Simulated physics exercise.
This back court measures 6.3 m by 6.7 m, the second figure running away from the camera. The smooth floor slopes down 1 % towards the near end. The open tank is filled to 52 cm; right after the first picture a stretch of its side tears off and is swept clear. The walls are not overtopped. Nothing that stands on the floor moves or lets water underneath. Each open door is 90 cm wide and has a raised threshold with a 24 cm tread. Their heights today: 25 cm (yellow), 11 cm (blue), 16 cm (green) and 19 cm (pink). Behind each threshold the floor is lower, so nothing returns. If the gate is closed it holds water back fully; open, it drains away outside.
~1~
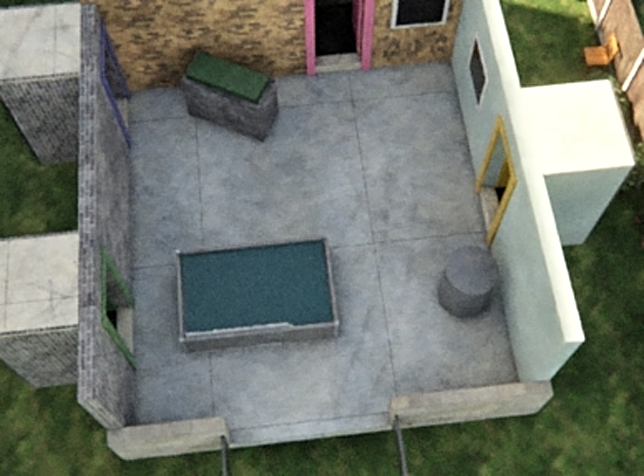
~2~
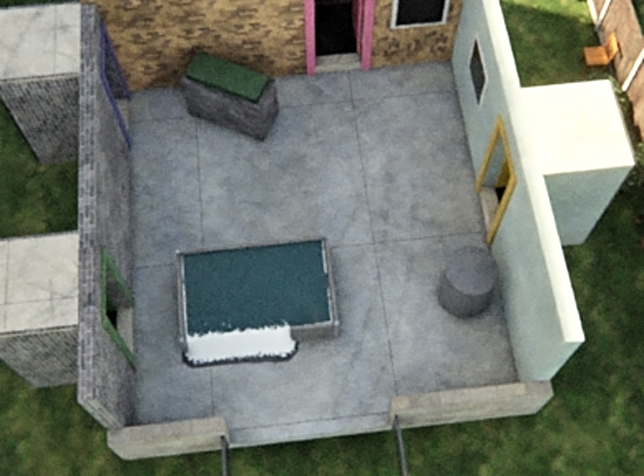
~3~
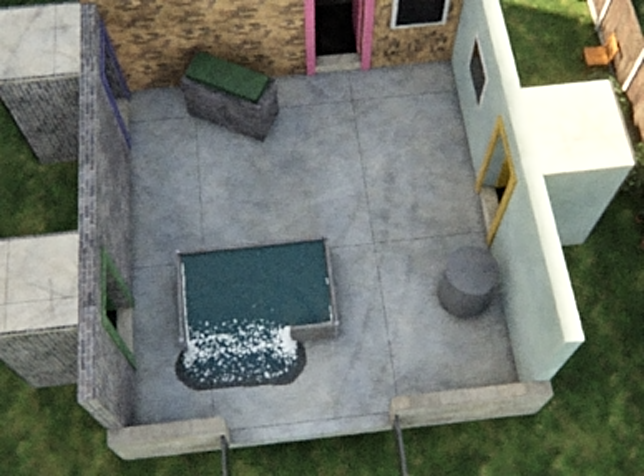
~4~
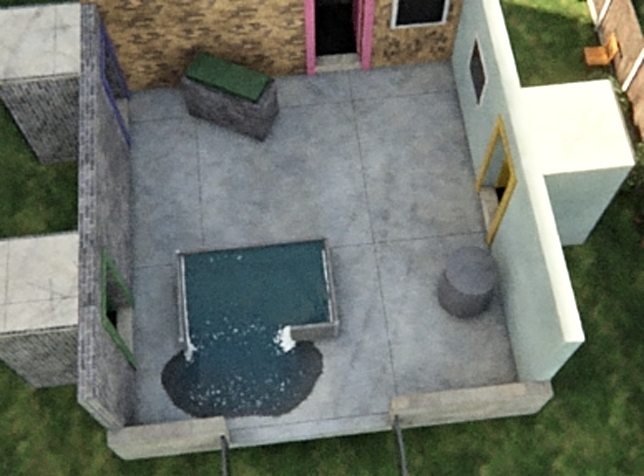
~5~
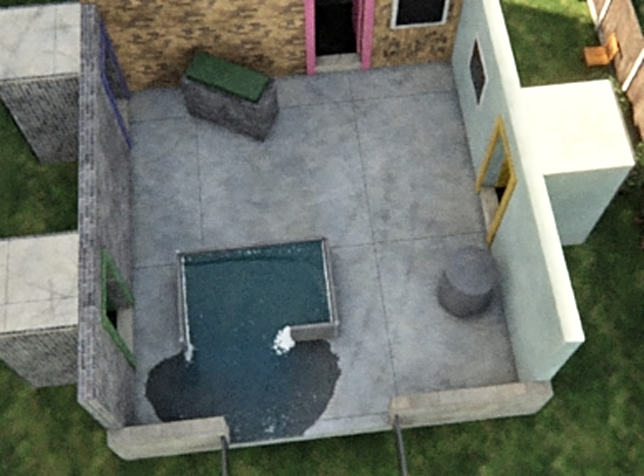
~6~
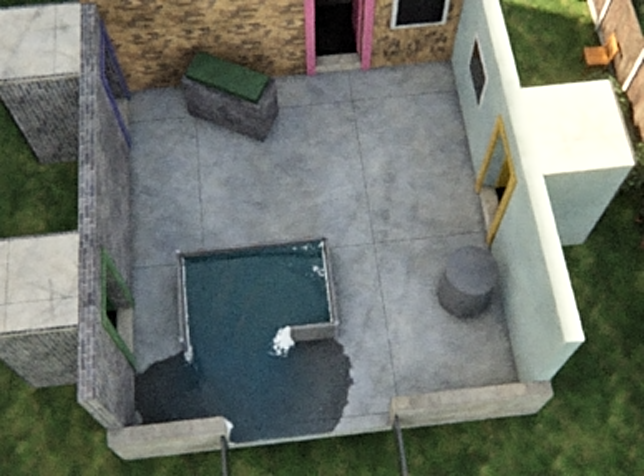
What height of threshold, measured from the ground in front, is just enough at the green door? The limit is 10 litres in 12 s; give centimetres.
It would have to be roughly 5.5 cm high.
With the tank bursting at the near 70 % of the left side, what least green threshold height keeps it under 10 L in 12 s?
About 36 cm.
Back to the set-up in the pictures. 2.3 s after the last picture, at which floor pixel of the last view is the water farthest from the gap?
Near (131, 209).
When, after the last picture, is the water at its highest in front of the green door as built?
Near 2.6 s.
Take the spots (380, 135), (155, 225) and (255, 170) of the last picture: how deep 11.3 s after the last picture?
Roughly 1, 4 and 2 cm, in turn.
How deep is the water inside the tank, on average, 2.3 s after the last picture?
Some 16 cm.
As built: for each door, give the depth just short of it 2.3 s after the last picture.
In cm: Yellow 0, blue 0, green 9, pink 0.
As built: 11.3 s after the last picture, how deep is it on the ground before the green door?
Roughly 3.5 cm deep.
Then, 0.7 s after the last picture water covers 10 % of the floor, deepest (37 cm) near (136, 439); it has not reached the green door.
Then, 2.3 s after the last picture water covers 20 % of the floor, deepest (24 cm) near (136, 439); 9 cm at the green door, 0 litres in over its 16 cm threshold.
Then, 11.3 s after the last picture water covers 50 % of the floor, deepest (6 cm) near (163, 260); 4 cm at the green door, 0 litres in over its 16 cm threshold.
At the green door as built, the water peaked near 9 cm, 2.5 s after the last picture.
Run again over the same 12 s with other heights there, 17 litres in over 4.5 cm, 5 litres over 6.5 cm. The limit of 10 litres is kept from about 5.5 cm up.
